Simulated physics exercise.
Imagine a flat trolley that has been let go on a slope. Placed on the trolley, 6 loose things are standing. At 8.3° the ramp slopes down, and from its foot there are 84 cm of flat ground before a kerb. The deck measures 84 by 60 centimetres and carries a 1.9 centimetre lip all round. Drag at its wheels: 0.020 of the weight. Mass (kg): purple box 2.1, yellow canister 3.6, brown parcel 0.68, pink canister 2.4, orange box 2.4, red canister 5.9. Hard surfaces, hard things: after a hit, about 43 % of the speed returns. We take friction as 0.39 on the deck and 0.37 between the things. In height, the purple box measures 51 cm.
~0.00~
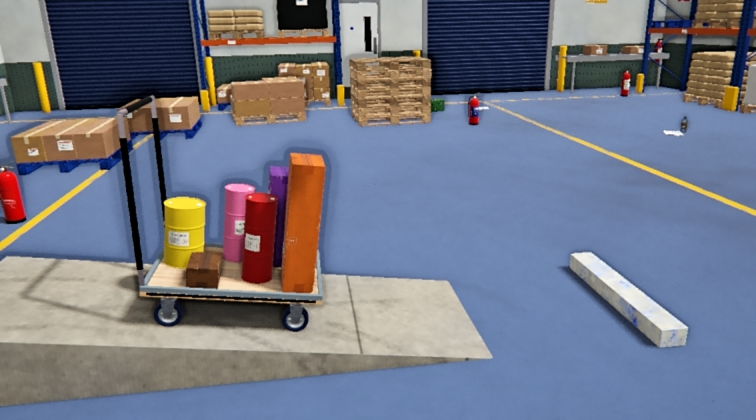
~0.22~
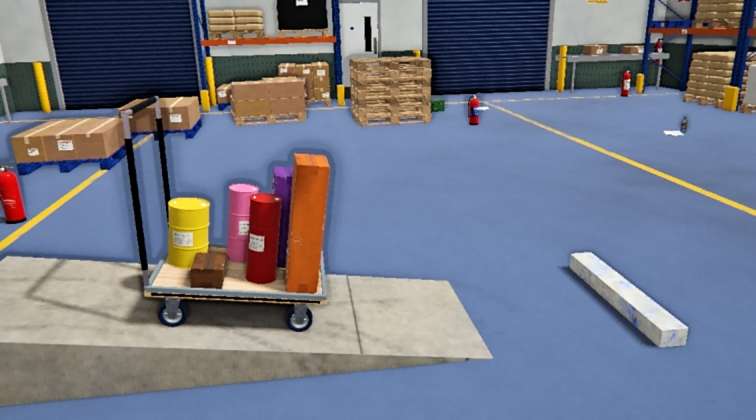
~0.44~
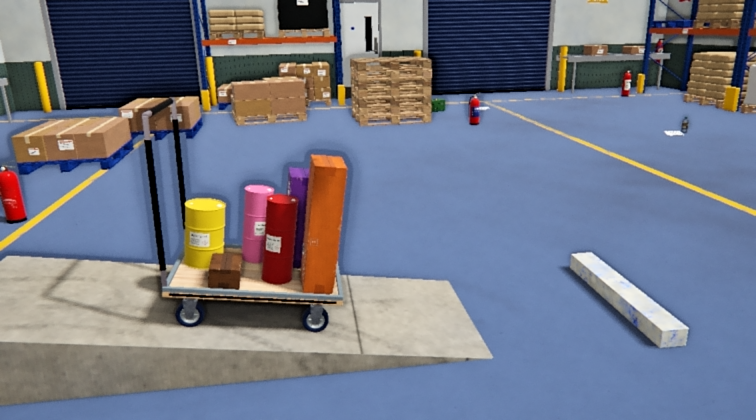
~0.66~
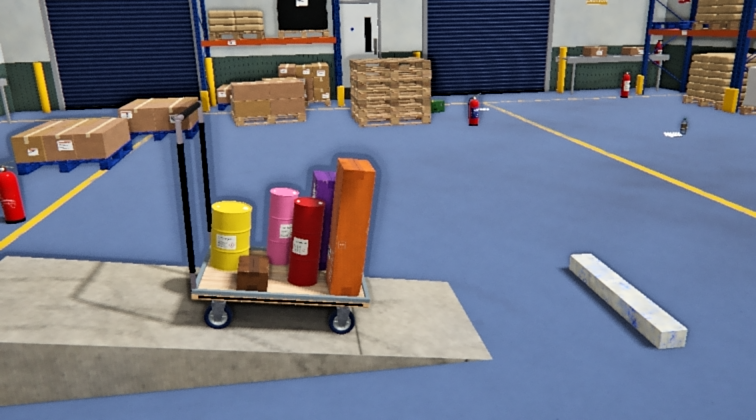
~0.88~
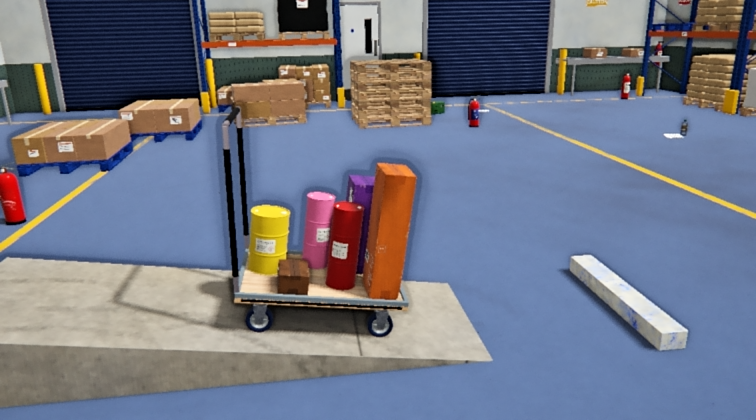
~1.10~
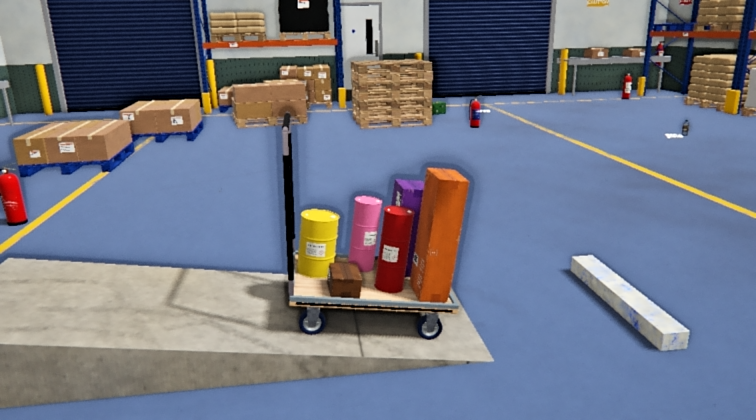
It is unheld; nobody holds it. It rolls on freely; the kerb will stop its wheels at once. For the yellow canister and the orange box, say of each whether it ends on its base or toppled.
Yellow canister: On its base; orange box: Toppled.
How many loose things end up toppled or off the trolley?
That comes to 4.
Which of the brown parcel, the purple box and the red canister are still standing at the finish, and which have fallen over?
Well, the brown parcel holds steady, the purple box tumbles down, and the red canister tumbles down.
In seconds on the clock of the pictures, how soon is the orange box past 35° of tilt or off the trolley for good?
Answer: Near 1.9 s.
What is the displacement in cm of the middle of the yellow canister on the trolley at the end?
I'd put it at about 30 centimetres.
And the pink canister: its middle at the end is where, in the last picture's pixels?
It ends up near (600, 242).
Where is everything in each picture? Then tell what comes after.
In the first picture, kerb 169 cm ahead; yellow canister (184, 233); orange box (302, 224).
In the second picture, kerb 168 cm ahead; pink canister (242, 223); red canister (263, 238).
In the third picture, kerb 160 cm ahead; brown parcel (226, 271).
In the fourth picture, kerb 146 cm ahead; pink canister (282, 227); red canister (306, 242).
In the fifth picture, kerb 127 cm ahead; brown parcel (293, 277).
In the sixth picture, kerb 102 cm ahead; yellow canister (318, 244); orange box (438, 236).
After 1.80 s, trolley at the kerb; orange box moved 4 cm near (631, 229); yellow canister moved 4 cm near (510, 251); purple box moved 4 cm.
After 2.00 s, trolley at the kerb; purple box and orange box now off the trolley; yellow canister moved 26 cm near (547, 248); red canister 42° off its base.
After 2.40 s, trolley at the kerb; yellow canister moved 30 cm near (553, 247); pink canister 54° off its base; red canister on its side.
In the end (3.1 s), off the trolley and tipped over, purple box and orange box; toppled on the trolley, pink canister and red canister; not toppled but over 10 cm from the start, yellow canister; brown parcel under 10 cm from the start. At the end, from the last picture's camera, yellow canister near (553, 247), orange box near (751, 303).
